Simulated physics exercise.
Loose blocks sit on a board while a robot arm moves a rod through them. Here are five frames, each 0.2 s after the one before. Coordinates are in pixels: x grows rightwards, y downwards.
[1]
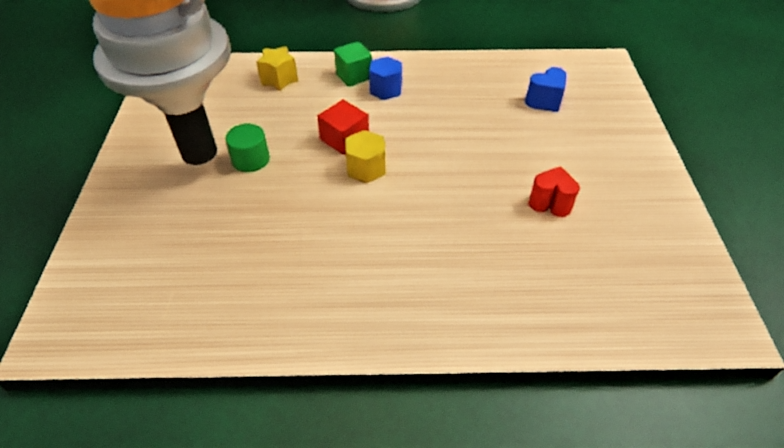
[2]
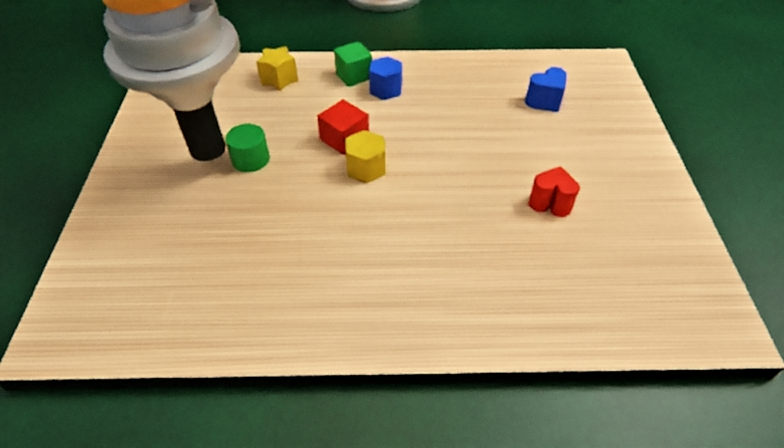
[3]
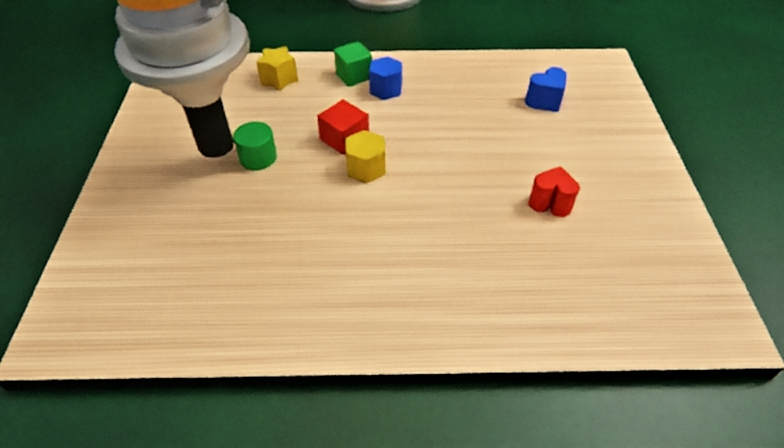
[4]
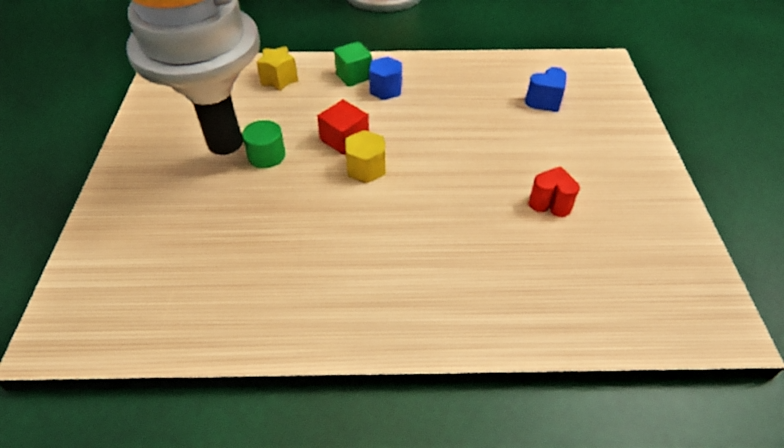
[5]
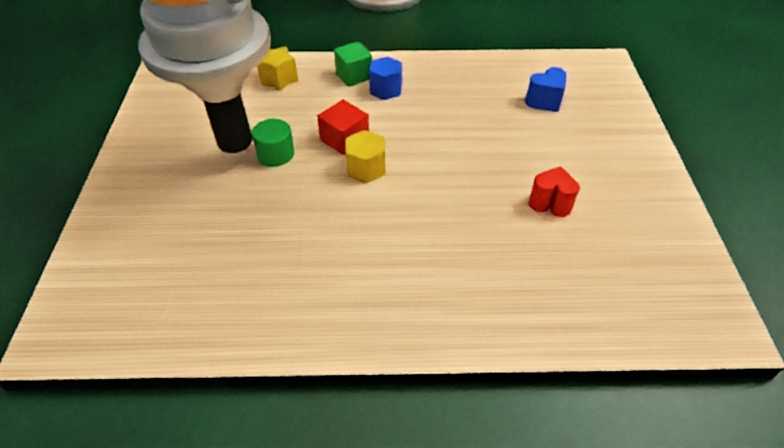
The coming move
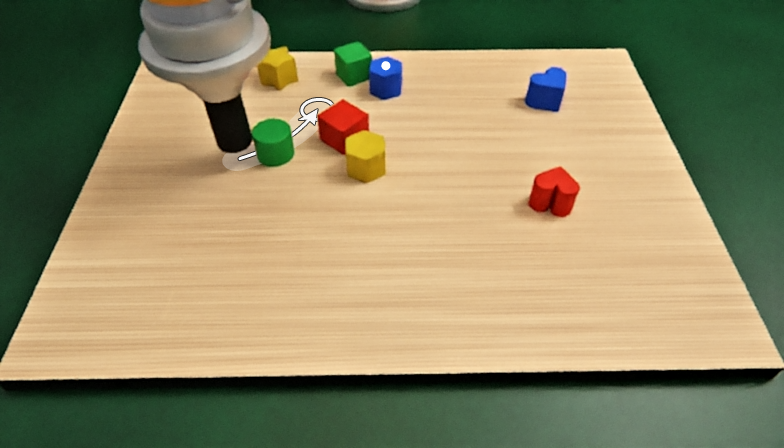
A robot arm moved its black rod right across a wooden board, reached the green cylinder and pushed it a short way toward the red and yellow blocks, while the other blocks stayed still.
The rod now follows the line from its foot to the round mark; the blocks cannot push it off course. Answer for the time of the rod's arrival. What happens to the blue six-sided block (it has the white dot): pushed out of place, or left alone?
Stays put.
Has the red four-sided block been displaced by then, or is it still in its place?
The red four-sided block will not stay where it is.
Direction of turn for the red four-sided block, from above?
Short answer: Clockwise.
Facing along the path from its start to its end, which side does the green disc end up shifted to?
Displaced right.
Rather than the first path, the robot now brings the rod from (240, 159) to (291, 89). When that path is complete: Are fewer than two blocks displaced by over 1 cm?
I'd say no.
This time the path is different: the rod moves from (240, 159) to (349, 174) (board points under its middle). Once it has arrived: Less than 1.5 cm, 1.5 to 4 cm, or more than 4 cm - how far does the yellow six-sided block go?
Once the path is done, the yellow six-sided block lies 1.5 to 4 cm from its present place.
Path on the board, from (240, 159) by way of (273, 146) and (300, 129) to (318, 109); the dot is on the blue six-sided block.
What follows on the original path. One third of the way, rod (270, 129); green disc (305, 123); red four-sided block (346, 114).
Two thirds of the way, rod (298, 111); green disc (329, 112); red four-sided block (369, 110), turned 25° clockwise.
At the end, rod (315, 92); green disc (332, 109); red four-sided block (373, 110), turned 30° clockwise; blue six-sided block in place.
